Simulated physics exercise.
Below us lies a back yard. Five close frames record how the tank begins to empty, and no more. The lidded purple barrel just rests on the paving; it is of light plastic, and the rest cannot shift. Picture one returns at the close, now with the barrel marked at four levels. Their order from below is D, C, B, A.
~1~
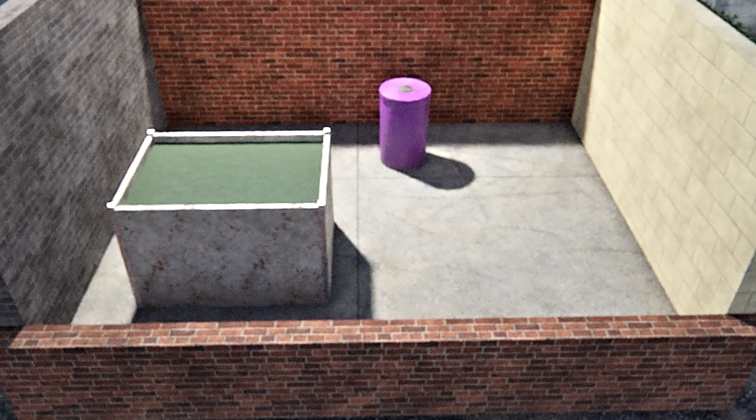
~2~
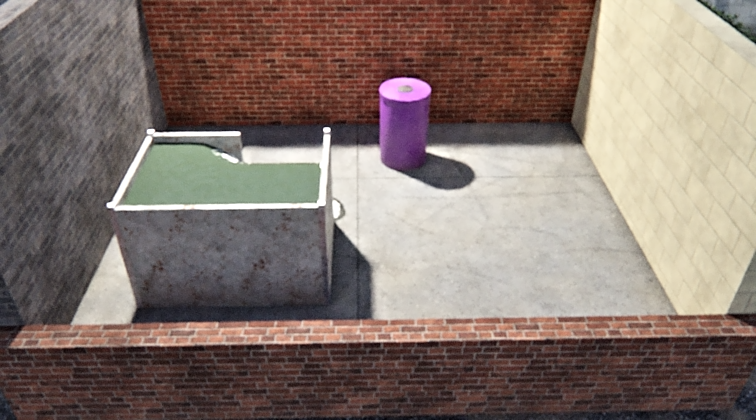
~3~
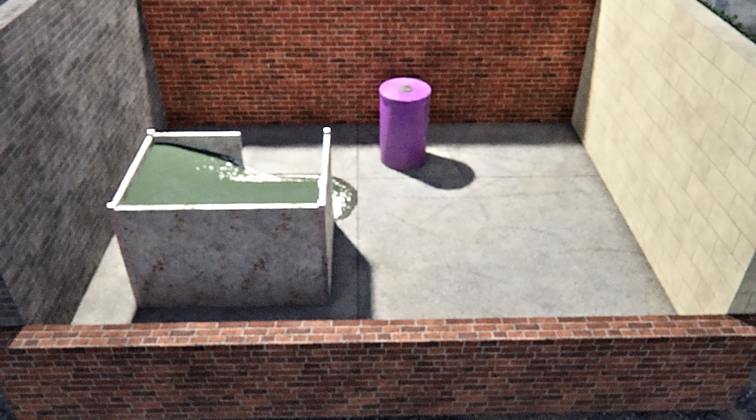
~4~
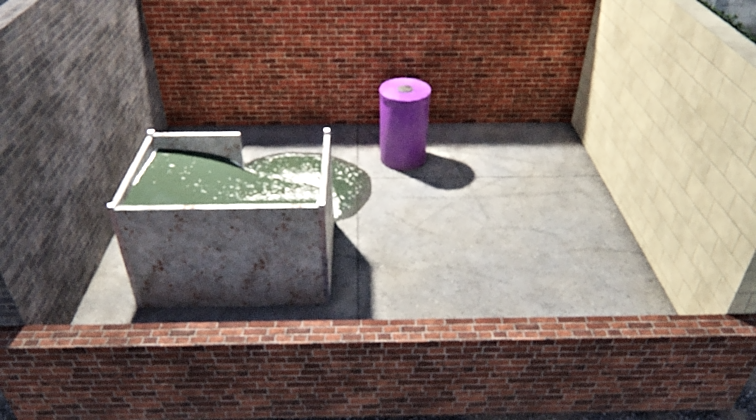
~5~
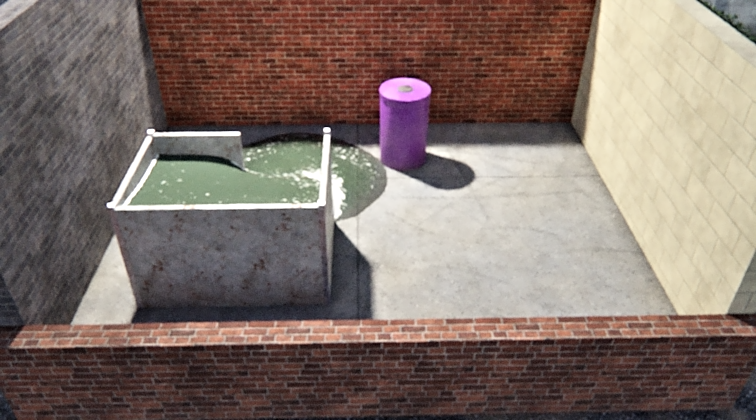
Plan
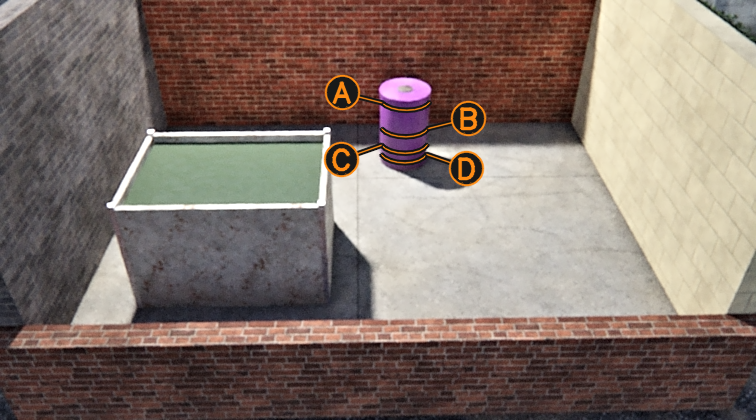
At the start, a square tank full of green water stands on the left of a walled yard, with a purple barrel near the back wall. A gap opens in the tank's far side and water pours out, spreading behind and rightward in a widening, foam-flecked pool while the barrel stays still.
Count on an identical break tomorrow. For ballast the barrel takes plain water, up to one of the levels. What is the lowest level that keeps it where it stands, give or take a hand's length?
Choose B.
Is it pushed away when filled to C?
Yes, that goes wrong.
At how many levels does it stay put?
Two of the four.
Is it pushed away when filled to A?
No, not at all.
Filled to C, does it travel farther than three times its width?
No, less.
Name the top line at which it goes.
The answer is C.
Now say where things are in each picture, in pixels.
Lid of the purple barrel at (405, 89); tank full, its middle at (230, 174), in the first picture.
Water covers 2 % of the ground, mostly out of sight from here, in the second picture.
In the third picture, 5 % of the ground under water, its edge towards the barrel at (350, 198).
In the fourth picture, 9 % of the ground under water, its edge towards the barrel at (355, 170).
Lid of the purple barrel at (405, 89); 14 % of the ground under water, its edge towards the barrel at (371, 159), in the fifth picture.
In orange, A at (406, 110); B at (405, 136); C at (405, 153); D at (405, 162); from the bottom up D, C, B, A.
Choosing A, it does not move.
Choosing B, it shifts by a finger or two and stays.
Choosing C, it is pushed about twice its own width away.
Choosing D, it is pushed about 5 times its own width away.
